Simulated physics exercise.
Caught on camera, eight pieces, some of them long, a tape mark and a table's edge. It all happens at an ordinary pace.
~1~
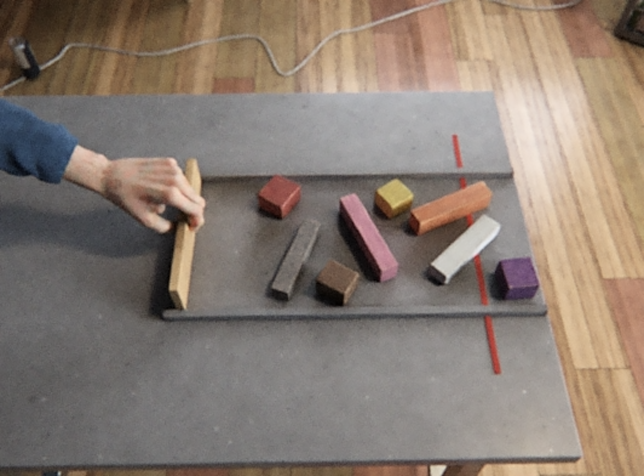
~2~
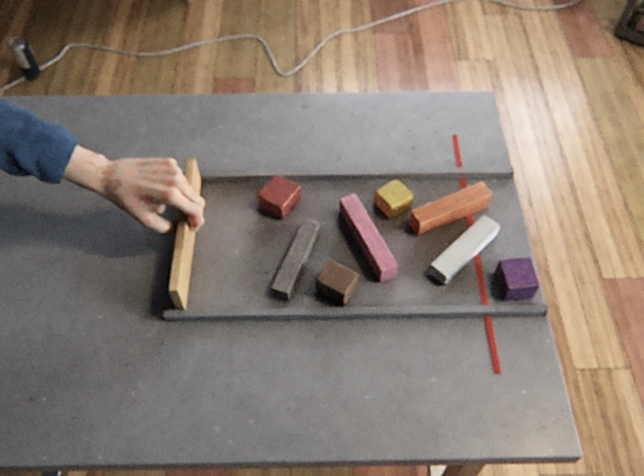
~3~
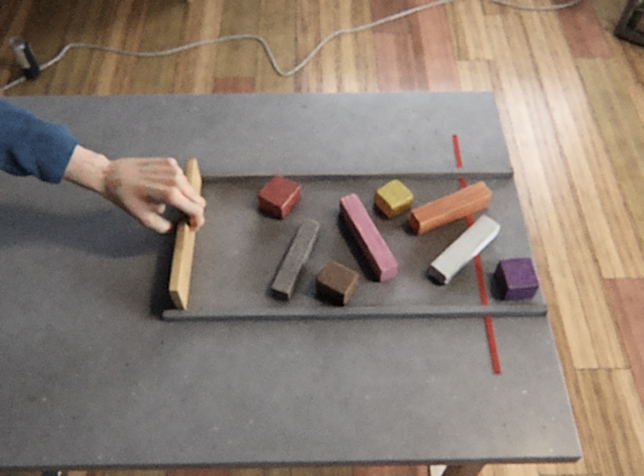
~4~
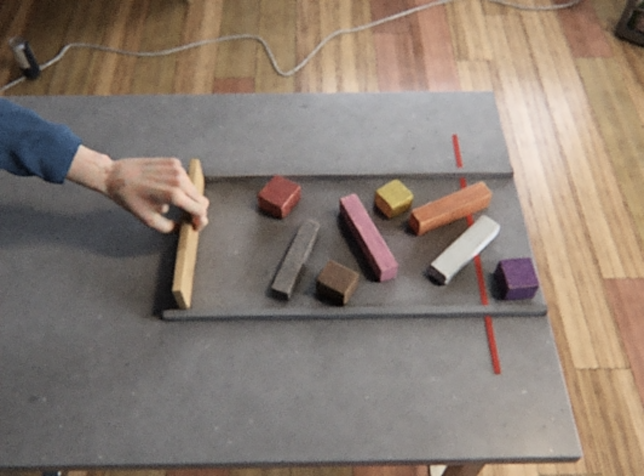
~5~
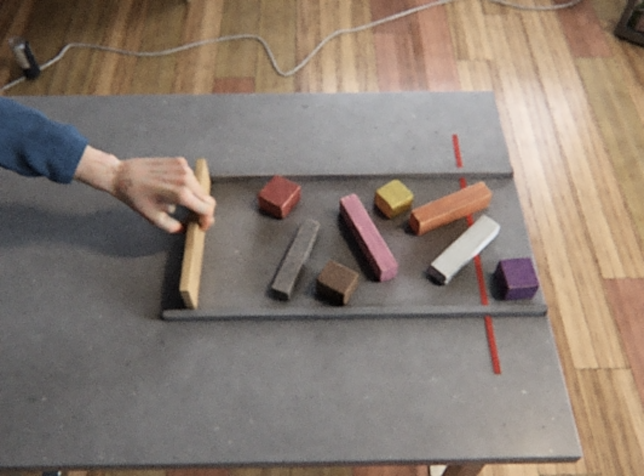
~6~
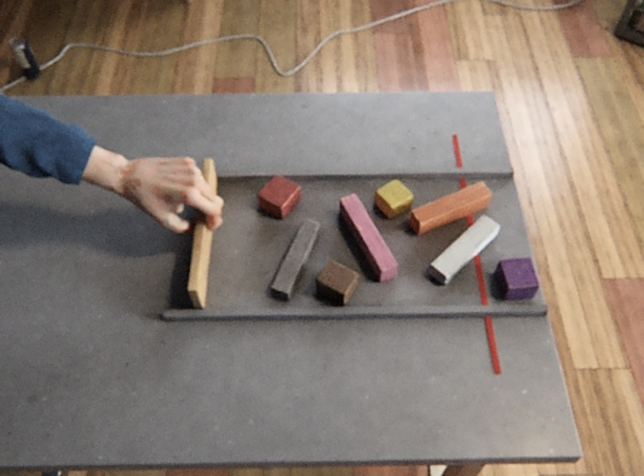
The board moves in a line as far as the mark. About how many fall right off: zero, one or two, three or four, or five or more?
In the end the number that fall off is three or four.
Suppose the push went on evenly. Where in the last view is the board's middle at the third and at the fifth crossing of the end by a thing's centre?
First at (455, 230), next at (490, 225).
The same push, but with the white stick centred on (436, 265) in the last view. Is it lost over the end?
From there it comes down.
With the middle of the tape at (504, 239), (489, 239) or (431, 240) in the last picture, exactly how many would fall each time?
Try by try, 6, 4 and 0.
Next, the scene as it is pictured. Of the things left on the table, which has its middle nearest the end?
It is the yellow block.
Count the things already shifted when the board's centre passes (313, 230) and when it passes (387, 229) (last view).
At the one place 3, at the other 7.
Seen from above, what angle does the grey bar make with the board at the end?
Some 0 degrees.
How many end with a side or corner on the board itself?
That makes 2.
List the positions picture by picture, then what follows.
In the first picture, purple block (517, 278); white stick (465, 249); orange bar (450, 208); board (186, 231); tape (474, 239).
In the second picture, white stick (465, 249); grey bar (297, 259).
In the third picture, orange bar (450, 209); pink bar (367, 237).
In the fourth picture, purple block (517, 279); red block (279, 197).
In the fifth picture, white stick (465, 249); yellow block (394, 199).
In the sixth picture, purple block (517, 279); white stick (465, 249); orange bar (450, 209); board (204, 231); tape (474, 239).
Soon after, none off yet; purple block at rest near (517, 279); white stick at rest near (465, 249); orange bar at rest near (450, 209).
At rest, the number that fall off is three or four; fallen, orange bar, white stick and purple block.
